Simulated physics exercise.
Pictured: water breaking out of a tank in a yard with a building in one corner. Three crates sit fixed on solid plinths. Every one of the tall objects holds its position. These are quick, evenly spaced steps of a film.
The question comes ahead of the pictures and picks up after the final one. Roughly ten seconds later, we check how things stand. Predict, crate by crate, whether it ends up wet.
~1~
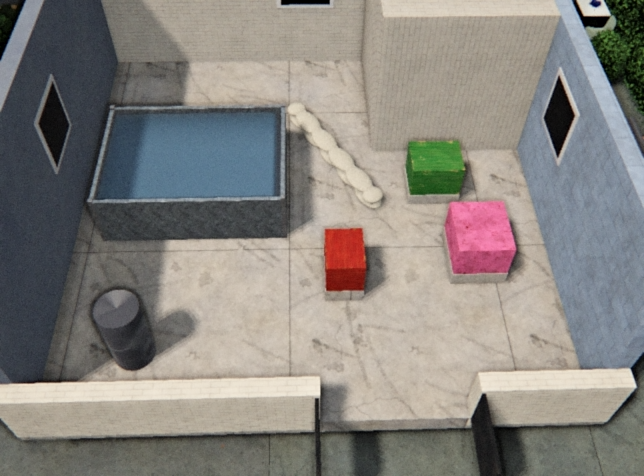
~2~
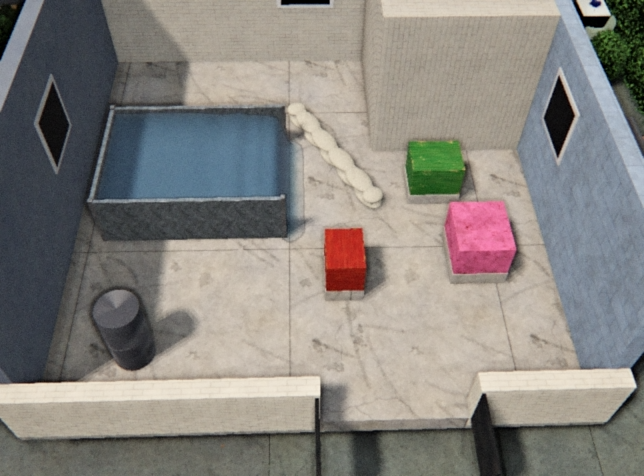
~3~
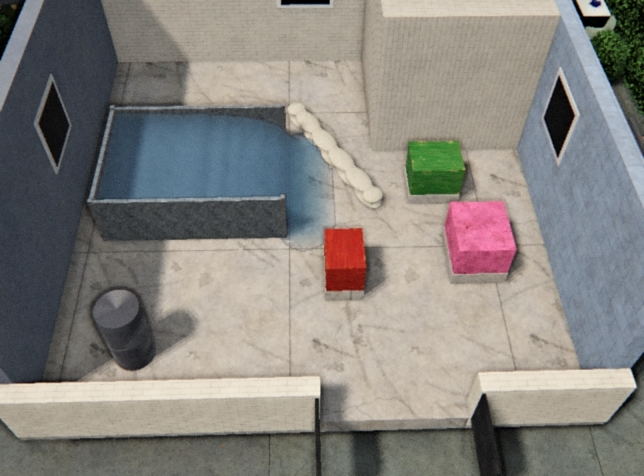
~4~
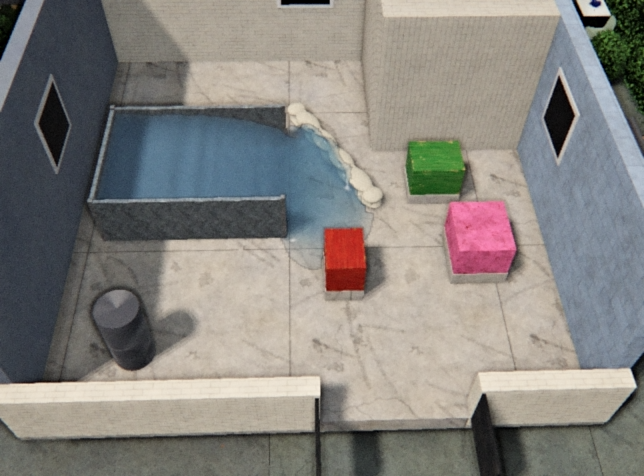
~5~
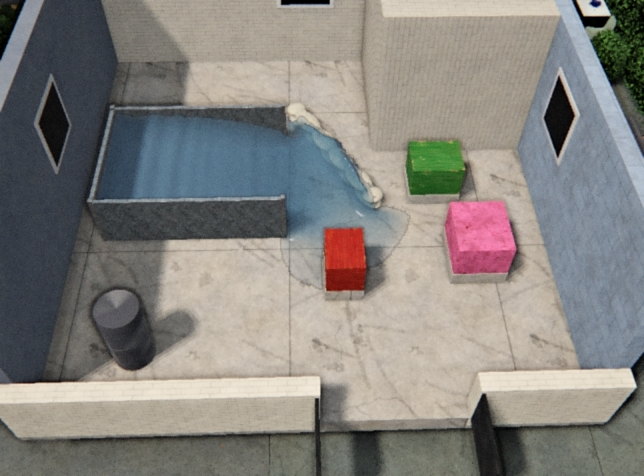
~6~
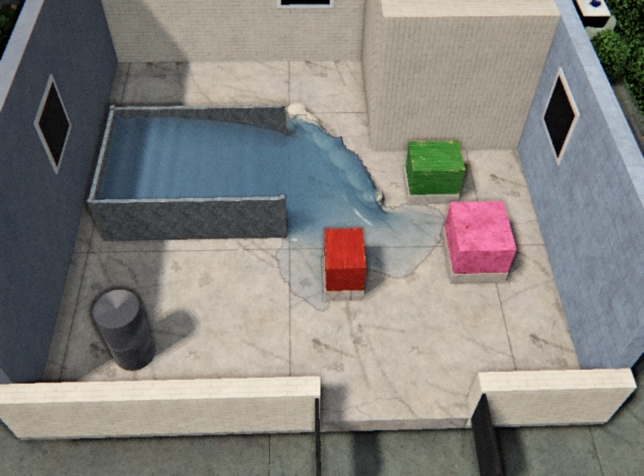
The green crate ends up wet; the red crate ends up wet; the pink crate ends up wet.
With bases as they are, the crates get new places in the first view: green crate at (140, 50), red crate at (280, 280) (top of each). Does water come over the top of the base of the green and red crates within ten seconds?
Green crate: Is missed. Red crate: Is missed.
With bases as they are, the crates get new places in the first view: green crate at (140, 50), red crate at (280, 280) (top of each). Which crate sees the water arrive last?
The red crate comes last.
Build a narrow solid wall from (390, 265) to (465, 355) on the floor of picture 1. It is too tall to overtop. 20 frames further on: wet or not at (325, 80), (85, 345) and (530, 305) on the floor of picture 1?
As listed: Flooded, no water, under water.
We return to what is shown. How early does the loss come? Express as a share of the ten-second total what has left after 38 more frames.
I'd put it near 60 in a hundred.
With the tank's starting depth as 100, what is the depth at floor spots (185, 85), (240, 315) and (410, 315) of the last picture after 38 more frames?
The depths come to near 6, 2 and 12 per cent respectively.
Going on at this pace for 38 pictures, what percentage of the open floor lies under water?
Roughly 90 percent, I reckon.
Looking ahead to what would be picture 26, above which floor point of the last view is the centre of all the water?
The water's middle lies around (335, 208).
A moment on, water covers 35 % of the floor; the green crate water round its plinth, the red crate water round its plinth, the pink crate water round its plinth.
Next, water covers 60 % of the floor; the green crate water round its plinth, the red crate water round its plinth, the pink crate water round its plinth.
Then, water covers 80 % of the floor; the green crate water round its plinth, the red crate water round its plinth, the pink crate water round its plinth.
Later, water covers 90 % of the floor; the green crate water round its plinth, the red crate water round its plinth, the pink crate water round its plinth.
In the end, water covers 95 % of the floor; the green crate was topped, the red crate was topped, the pink crate was topped.
